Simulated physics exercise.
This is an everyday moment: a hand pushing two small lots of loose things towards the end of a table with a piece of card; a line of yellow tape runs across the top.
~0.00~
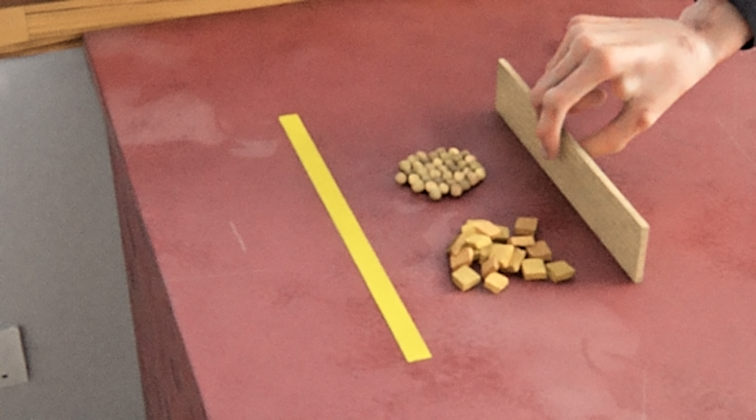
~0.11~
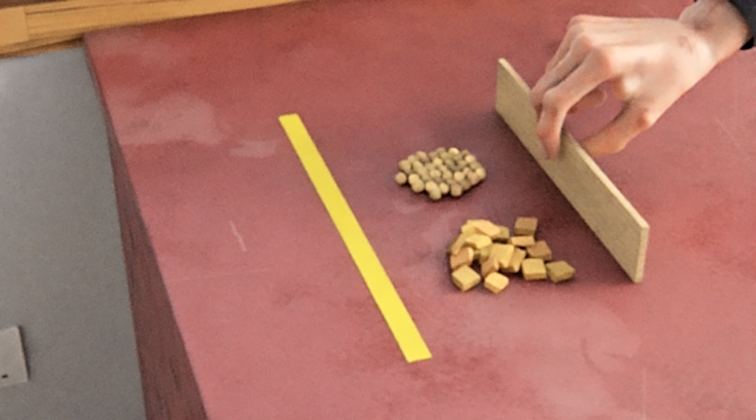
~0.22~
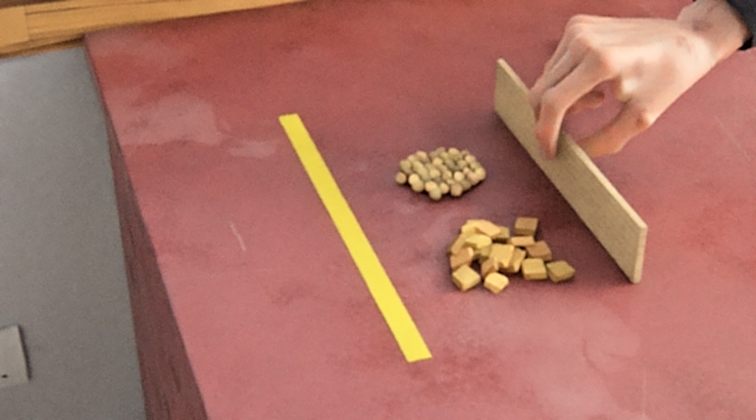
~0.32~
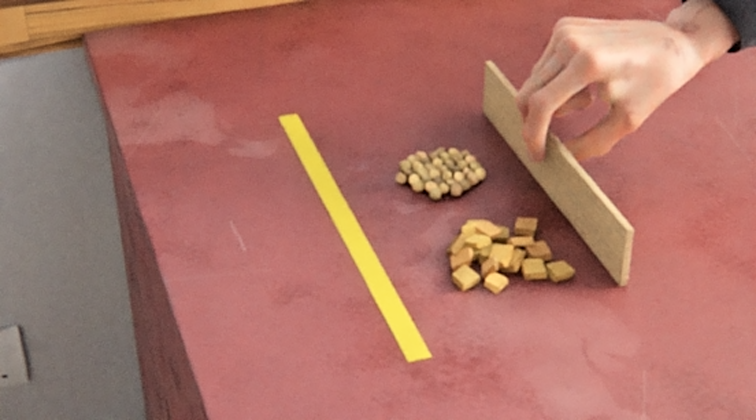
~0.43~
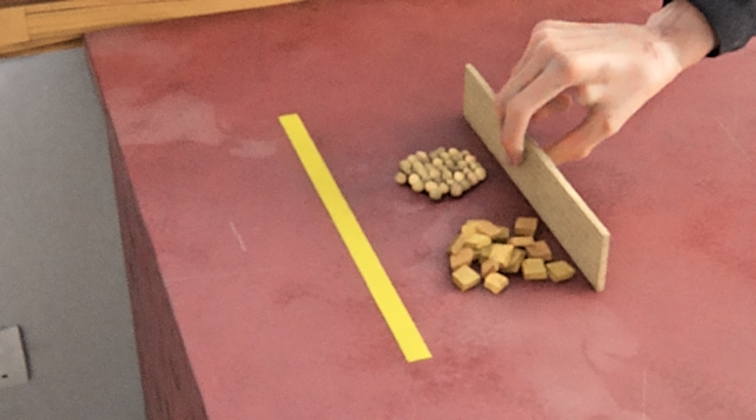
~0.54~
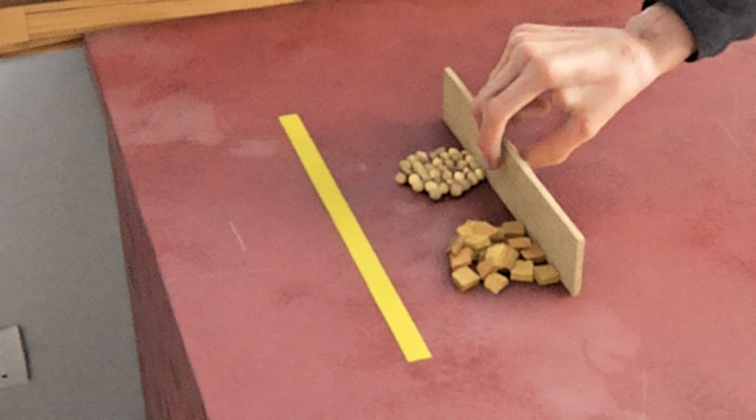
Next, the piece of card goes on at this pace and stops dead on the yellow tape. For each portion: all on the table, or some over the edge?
Nearer portion? It holds its place up top. Farther portion? It holds its place up top.
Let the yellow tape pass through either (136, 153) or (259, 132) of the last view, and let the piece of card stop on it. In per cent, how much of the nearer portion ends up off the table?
Off the table: Close to 100 % for the first line, close to 0 % for the second.
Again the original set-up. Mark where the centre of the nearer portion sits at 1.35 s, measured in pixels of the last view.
I'd say its middle is near (323, 287).
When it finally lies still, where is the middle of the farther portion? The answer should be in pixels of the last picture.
Its middle ends up near (295, 199).
After 0.93 s, piece of card still moving, near (420, 161); nearer portion all on the table, its front near (389, 296); farther portion all on the table, its front near (358, 190).
After 1.35 s, piece of card stopped at the yellow tape; nearer portion all on the table, its front near (296, 315); farther portion all on the table, its front near (269, 206).
After 1.63 s, piece of card stopped at the yellow tape; nearer portion all on the table, its front near (296, 315); farther portion all on the table, its front near (258, 208).
In the end (1.8 s), piece of card stopped at the yellow tape; nearer portion all on the table, its front near (296, 315); farther portion all on the table, its front near (258, 208).
